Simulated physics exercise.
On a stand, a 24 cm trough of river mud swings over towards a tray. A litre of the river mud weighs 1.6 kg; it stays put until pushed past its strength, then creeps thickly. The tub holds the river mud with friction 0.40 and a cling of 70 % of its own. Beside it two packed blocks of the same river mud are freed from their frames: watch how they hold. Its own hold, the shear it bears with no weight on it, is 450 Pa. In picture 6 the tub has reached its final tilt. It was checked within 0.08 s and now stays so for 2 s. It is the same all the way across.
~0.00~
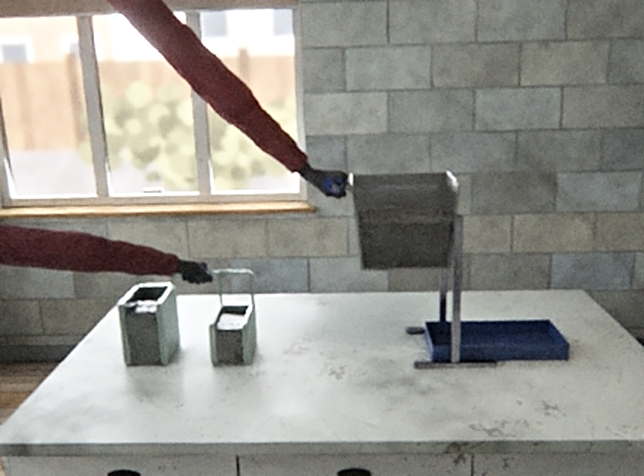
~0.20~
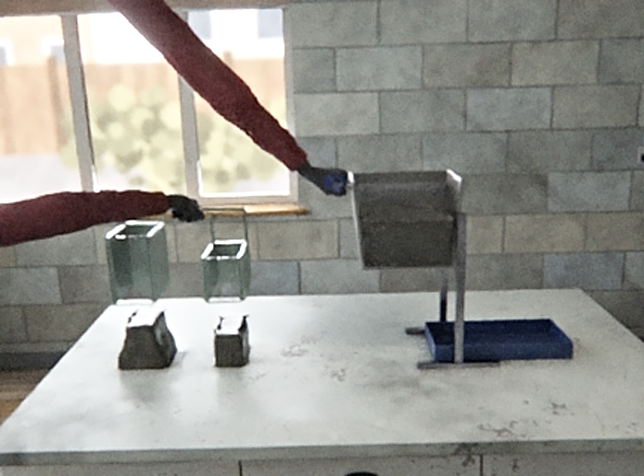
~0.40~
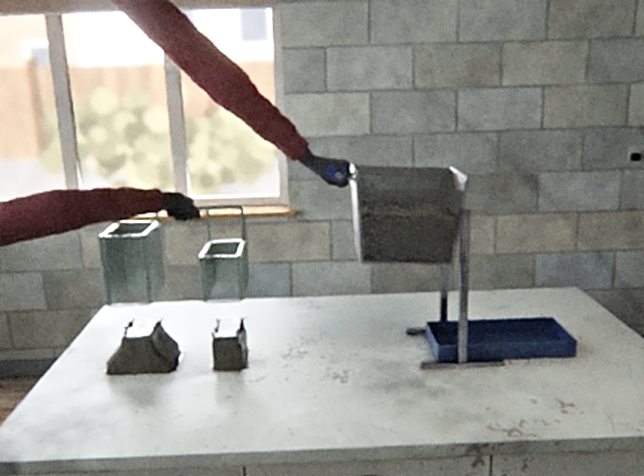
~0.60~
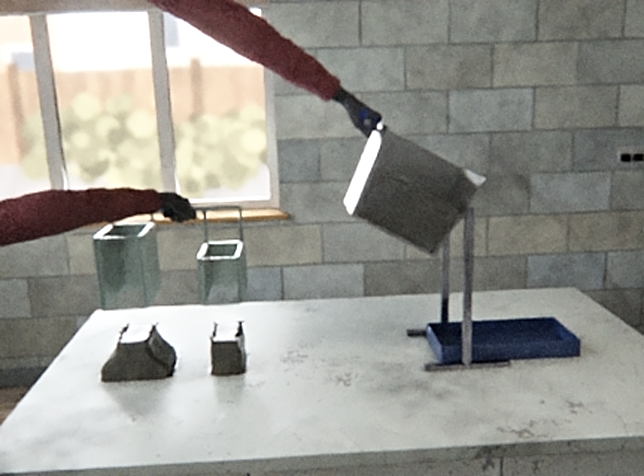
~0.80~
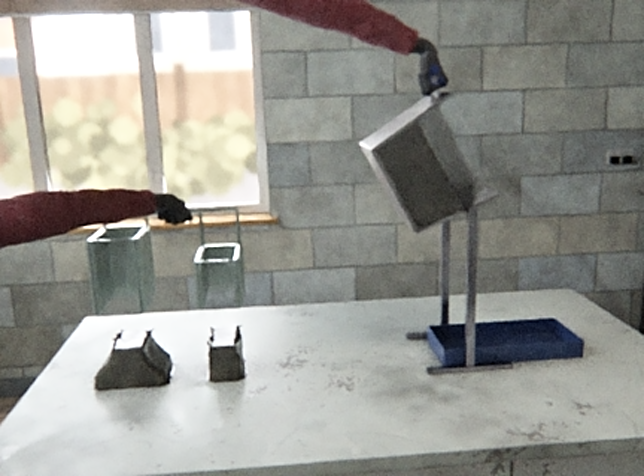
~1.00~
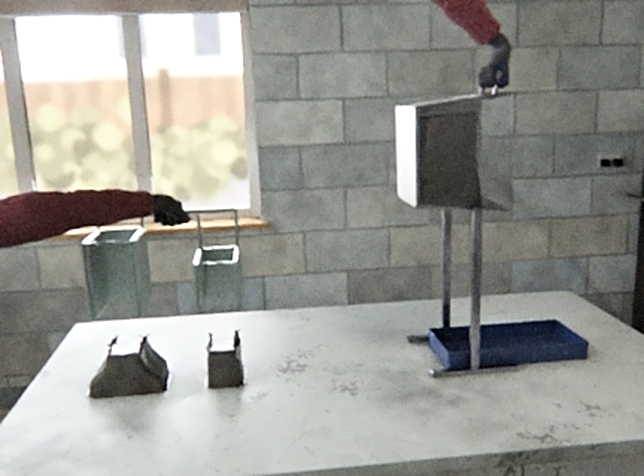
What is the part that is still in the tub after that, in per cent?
The part that is still in the tub after that is near 50 %.
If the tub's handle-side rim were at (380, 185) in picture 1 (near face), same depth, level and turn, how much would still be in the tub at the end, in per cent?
Then about 80 %.
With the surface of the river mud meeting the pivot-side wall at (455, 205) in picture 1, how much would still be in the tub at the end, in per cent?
Then about 40 %.
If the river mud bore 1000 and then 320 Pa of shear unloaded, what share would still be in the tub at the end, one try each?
In that order: 95 %, 45 %.
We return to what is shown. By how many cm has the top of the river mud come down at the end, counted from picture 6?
Some 15 cm.
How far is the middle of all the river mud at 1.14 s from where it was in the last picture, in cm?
Some 7 cm.
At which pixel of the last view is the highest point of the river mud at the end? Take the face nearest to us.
Near (447, 174).
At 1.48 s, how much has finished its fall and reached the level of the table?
Near 12 %.
After 1.14 s, the tub is at 89 degrees and holds 96 %.
After 1.31 s, the tub is at 89 degrees and holds 59 %.
After 1.48 s, the tub is at 89 degrees and holds 50 %.
After 1.65 s, the tub is at 89 degrees and holds 50 %.
After 3.00 s, at the end, the tub is at 89 degrees and holds 50 %.
